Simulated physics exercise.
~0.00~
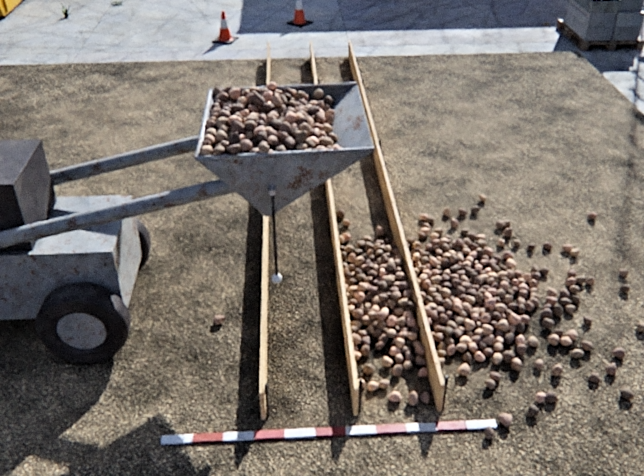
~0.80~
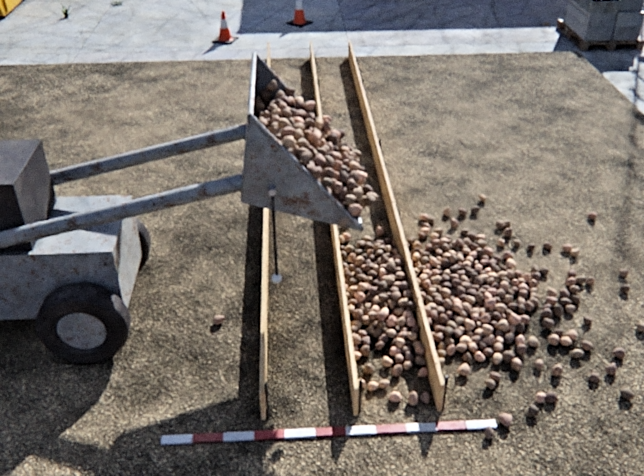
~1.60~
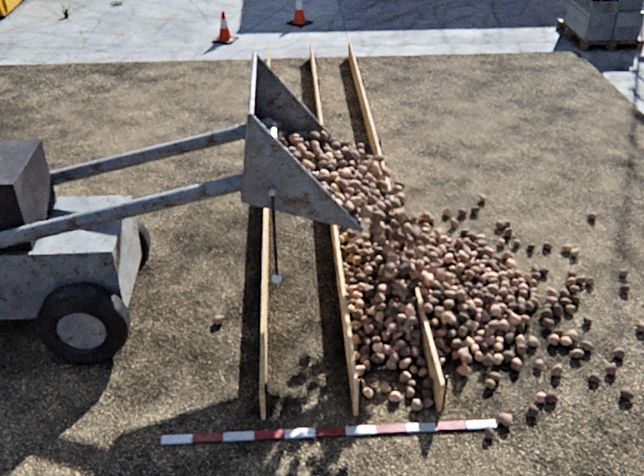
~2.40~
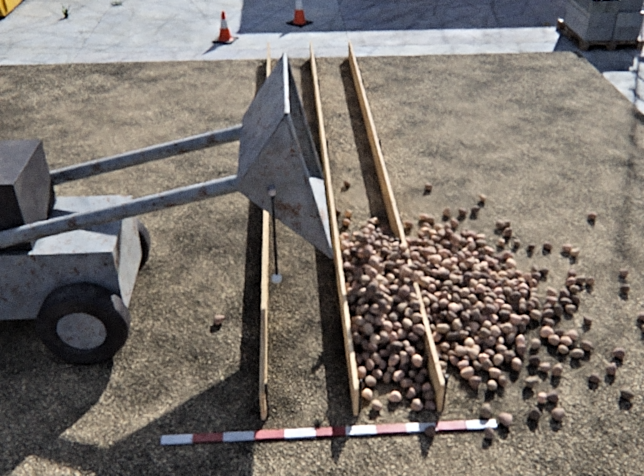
A grey bucket tips in stages and pours its brown stones onto the scattered pile.
